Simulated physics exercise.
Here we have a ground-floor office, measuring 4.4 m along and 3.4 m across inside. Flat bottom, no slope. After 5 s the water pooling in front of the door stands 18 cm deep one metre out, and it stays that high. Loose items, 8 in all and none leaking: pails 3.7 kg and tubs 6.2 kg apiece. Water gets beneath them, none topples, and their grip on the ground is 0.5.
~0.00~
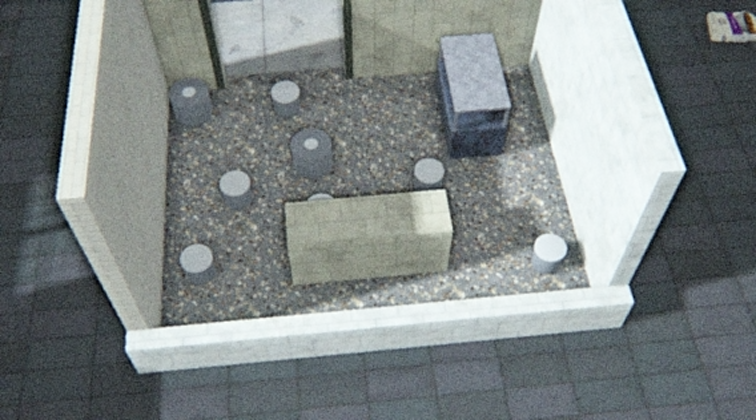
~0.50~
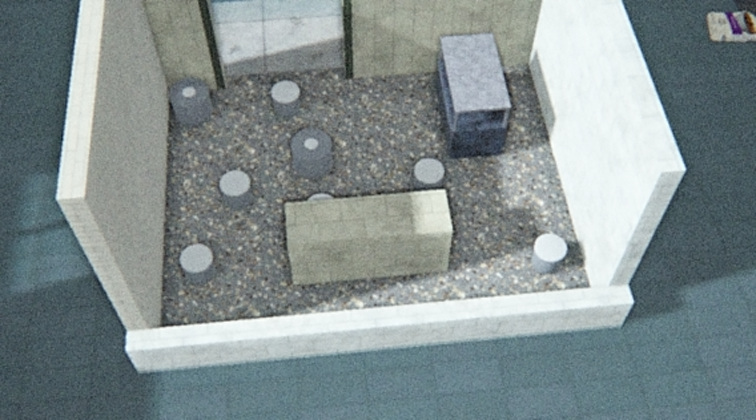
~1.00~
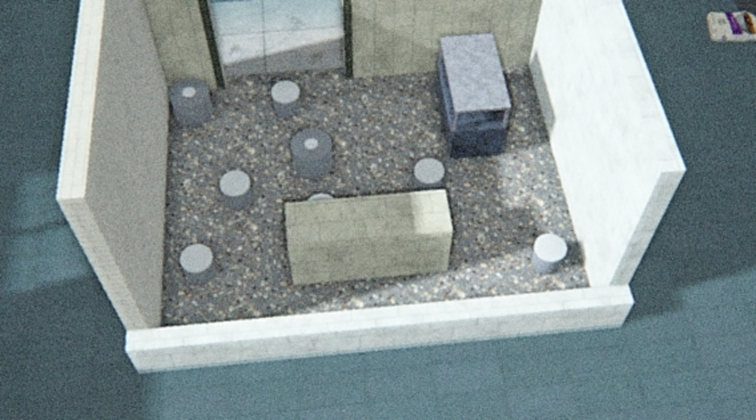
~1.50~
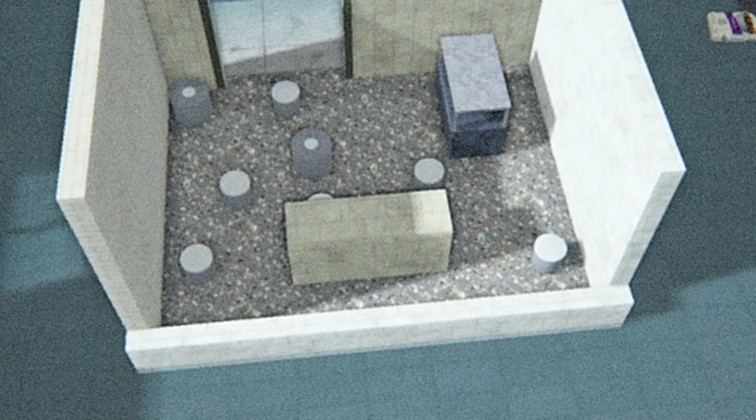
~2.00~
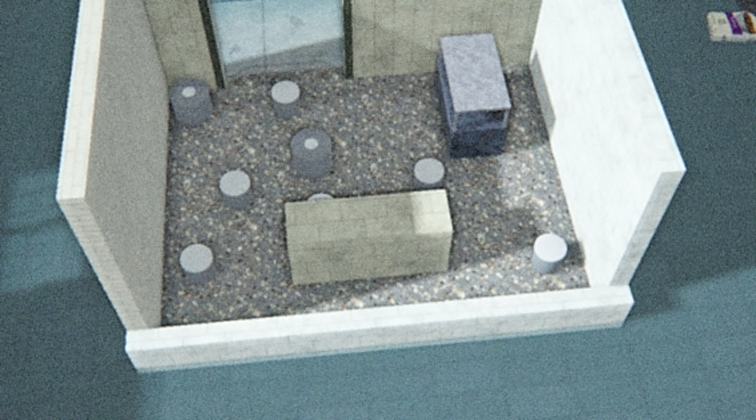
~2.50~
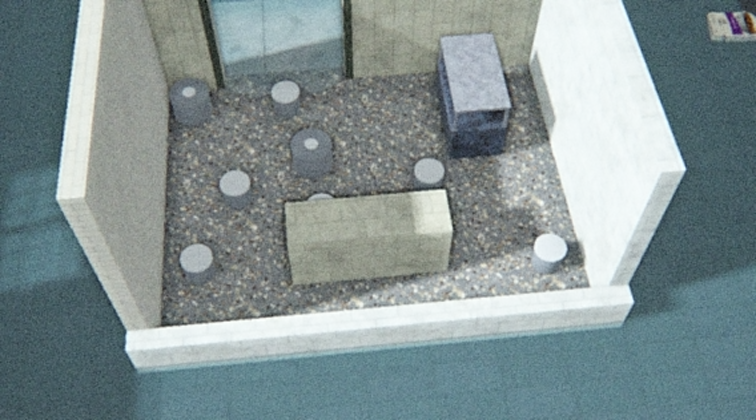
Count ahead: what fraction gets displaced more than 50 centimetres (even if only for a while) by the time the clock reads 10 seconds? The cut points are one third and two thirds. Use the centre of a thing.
Most: Two thirds or more.
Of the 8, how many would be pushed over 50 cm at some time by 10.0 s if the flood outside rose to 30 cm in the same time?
In that case the number is 7.
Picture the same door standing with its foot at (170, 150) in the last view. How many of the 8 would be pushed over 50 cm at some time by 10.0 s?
That would give 7.
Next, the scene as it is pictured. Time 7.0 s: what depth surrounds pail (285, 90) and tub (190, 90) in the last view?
First roughly 8 cm, second roughly 3 cm.
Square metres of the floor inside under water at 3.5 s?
Some 1.5 m2.
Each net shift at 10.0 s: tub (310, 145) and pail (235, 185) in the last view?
In turn: 200 cm, 300 cm.
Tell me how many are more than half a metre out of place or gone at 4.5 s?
1.
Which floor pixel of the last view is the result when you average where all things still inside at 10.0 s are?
Roughly at (446, 226).
After 3.5 s 0 of 8 are over 50 cm from their spots; 0 afloat.
After 4.5 s 1 of 8 are over 50 cm from their spots; 0 afloat.
After 7.0 s 4 of 8 are over 50 cm from their spots; 5 afloat.
After 10.0 s 6 of 8 are over 50 cm from their spots, and 6 have been at some point; 8 afloat.
